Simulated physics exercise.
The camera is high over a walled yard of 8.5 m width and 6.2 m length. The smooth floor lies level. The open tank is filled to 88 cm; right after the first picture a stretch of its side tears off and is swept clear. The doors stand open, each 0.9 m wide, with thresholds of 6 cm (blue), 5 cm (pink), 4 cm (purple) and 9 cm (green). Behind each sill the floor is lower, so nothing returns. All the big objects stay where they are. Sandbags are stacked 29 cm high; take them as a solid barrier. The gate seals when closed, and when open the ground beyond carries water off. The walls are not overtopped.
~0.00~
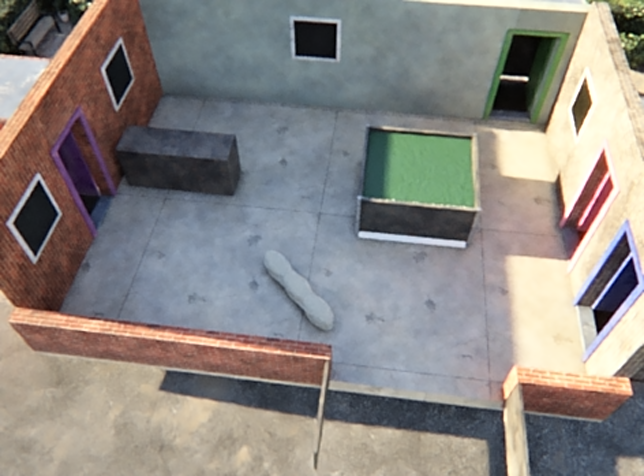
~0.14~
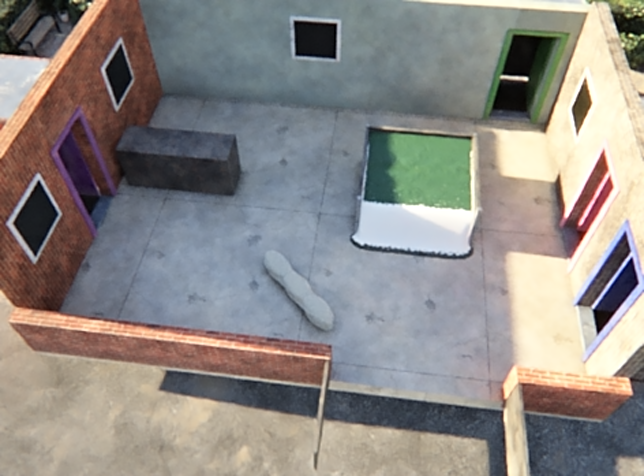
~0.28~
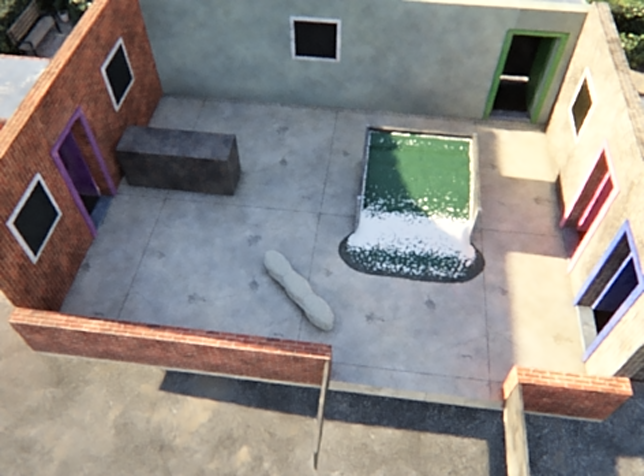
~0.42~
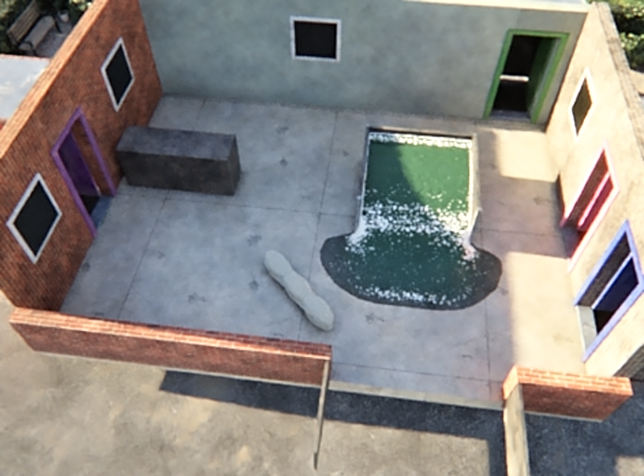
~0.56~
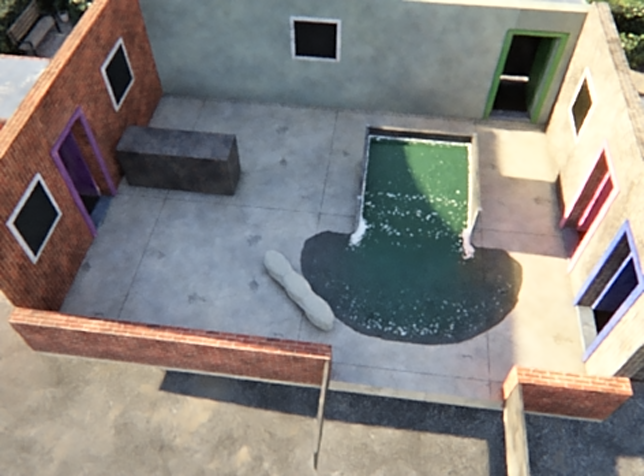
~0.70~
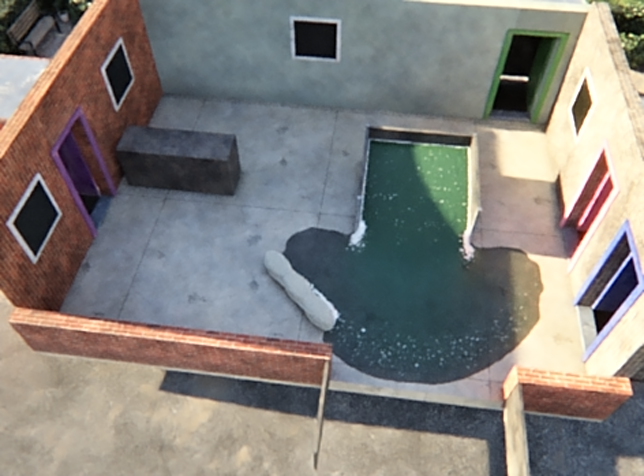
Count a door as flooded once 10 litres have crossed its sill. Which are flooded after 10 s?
Within that time: At the blue door it passes the limit; at the pink door it stays under the limit; at the purple door it stays under the limit; at the green door it does not reach the limit.
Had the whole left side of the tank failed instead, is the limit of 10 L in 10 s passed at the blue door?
Then: Blue below.
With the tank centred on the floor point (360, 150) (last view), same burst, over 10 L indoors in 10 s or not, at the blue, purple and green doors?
Against that limit: Blue past it, purple past it, green not over.
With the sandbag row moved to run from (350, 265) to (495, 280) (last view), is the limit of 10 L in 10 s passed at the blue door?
Then: Blue above.
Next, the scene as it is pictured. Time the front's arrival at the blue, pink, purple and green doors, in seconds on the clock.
Blue 1.0 s, pink 1.6 s, purple 5.5 s, green 5.5 s.
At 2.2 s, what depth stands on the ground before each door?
Depths in cm: Blue 11, pink 1, purple 0, green 0.
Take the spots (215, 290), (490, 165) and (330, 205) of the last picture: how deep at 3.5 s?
In that order: 1, 0 and 1 cm.
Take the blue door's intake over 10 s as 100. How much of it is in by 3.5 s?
About 80 per cent.
After 1.4 s water covers 25 % of the floor and is deepest (36 cm) near (324, 305); blue door 7 cm at the sill, 0 L in, pink door not reached, purple door not reached, green door not reached.
After 2.2 s water covers 30 % of the floor and is deepest (33 cm) near (577, 395); blue door 11 cm at the sill, 6 L in, pink door 1 cm at the sill, 0 L in, purple door not reached, green door not reached.
After 3.5 s water covers 45 % of the floor and is deepest (16 cm) near (565, 394); blue door 9 cm at the sill, 29 L in, pink door 5 cm at the sill, 0 L in, purple door not reached, green door not reached.
After 6.0 s water covers 55 % of the floor and is deepest (8 cm) near (577, 395); blue door 6 cm at the sill, 36 L in, pink door 3 cm at the sill, 0 L in, purple door 2 cm at the sill, 0 L in, green door 6 cm at the sill, 0 L in.
After 10.0 s water covers 70 % of the floor and is deepest (4 cm) near (544, 179); blue door 3 cm at the sill, 36 L in, pink door 2 cm at the sill, 0 L in, purple door 3 cm at the sill, 0 L in, green door 4 cm at the sill, 0 L in.
